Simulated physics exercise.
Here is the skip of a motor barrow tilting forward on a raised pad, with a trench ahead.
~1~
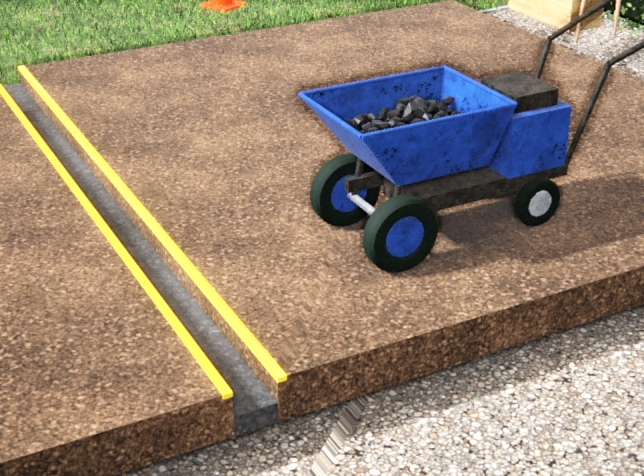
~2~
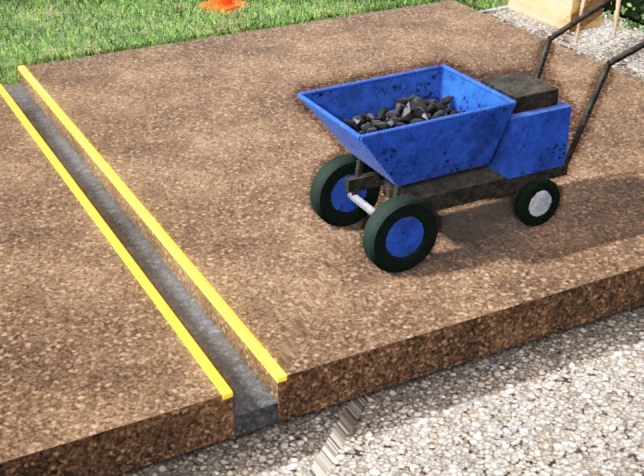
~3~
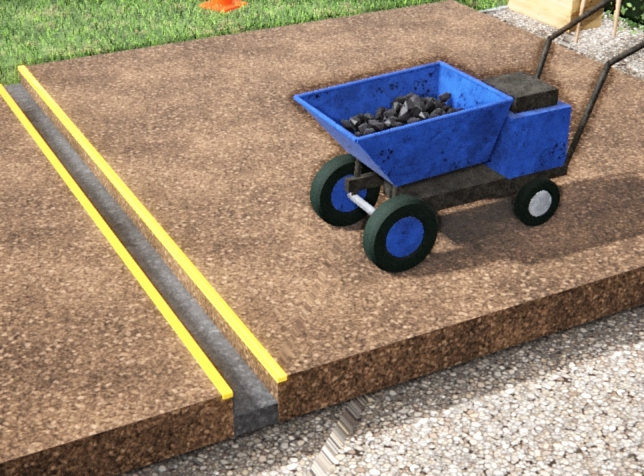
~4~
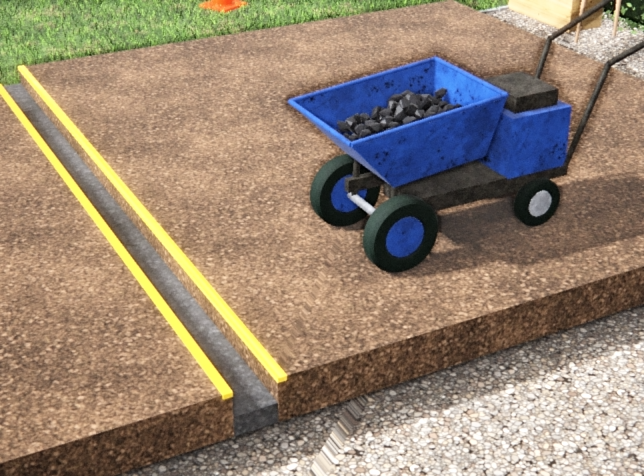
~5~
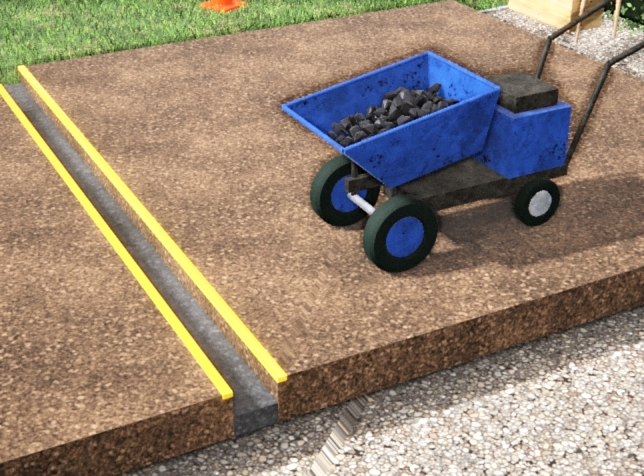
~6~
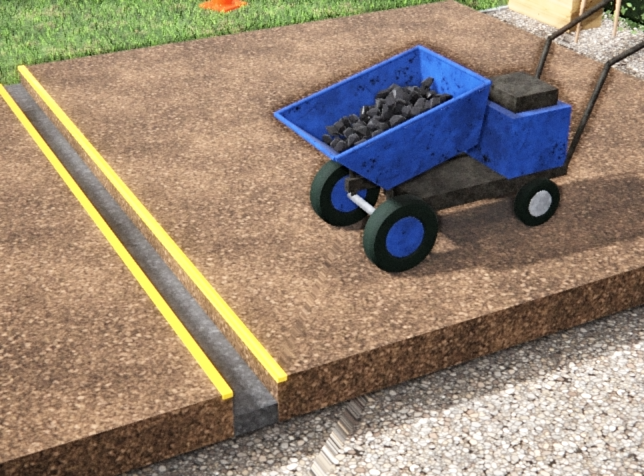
To begin with, a blue motor barrow with its skip level and loaded with dark lumps of coal stands on a raised brown pad, to the right of a narrow, yellow-edged trench. The skip then tilts slowly forward, its lip dipping to the left bit by bit until it is clearly tipped, while the wheels stay still.
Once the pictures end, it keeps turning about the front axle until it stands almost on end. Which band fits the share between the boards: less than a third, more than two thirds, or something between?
Between the edges lies under a third of the load.
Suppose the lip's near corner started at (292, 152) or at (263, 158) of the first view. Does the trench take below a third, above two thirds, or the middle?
In turn: The middle third; less than a third.
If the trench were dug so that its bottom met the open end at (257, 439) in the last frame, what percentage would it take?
Some 20 per cent.
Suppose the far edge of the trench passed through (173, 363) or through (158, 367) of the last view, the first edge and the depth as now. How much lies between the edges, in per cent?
Roughly 20 per cent, and 20 per cent.
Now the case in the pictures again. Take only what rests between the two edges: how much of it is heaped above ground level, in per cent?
Roughly 0 in a hundred.
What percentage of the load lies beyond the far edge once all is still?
Some 0 per cent.
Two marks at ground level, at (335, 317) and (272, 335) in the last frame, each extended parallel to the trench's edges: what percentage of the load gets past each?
About 60 and 40 per cent.
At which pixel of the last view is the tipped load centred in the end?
Near (218, 278).
Soon after the last picture, skip tipped steeply; all in the skip.
A little later, skip tipped right over; most in the skip; a small part short of the trench.
Later still, skip tipped right over; about a third in the skip; about a third short of the trench; about a quarter in or heaped over the trench; a stray few beyond it.
At rest, skip tipped right over; about a third in the skip; about a third short of the trench; about a quarter in or heaped over the trench; a stray few beyond it.
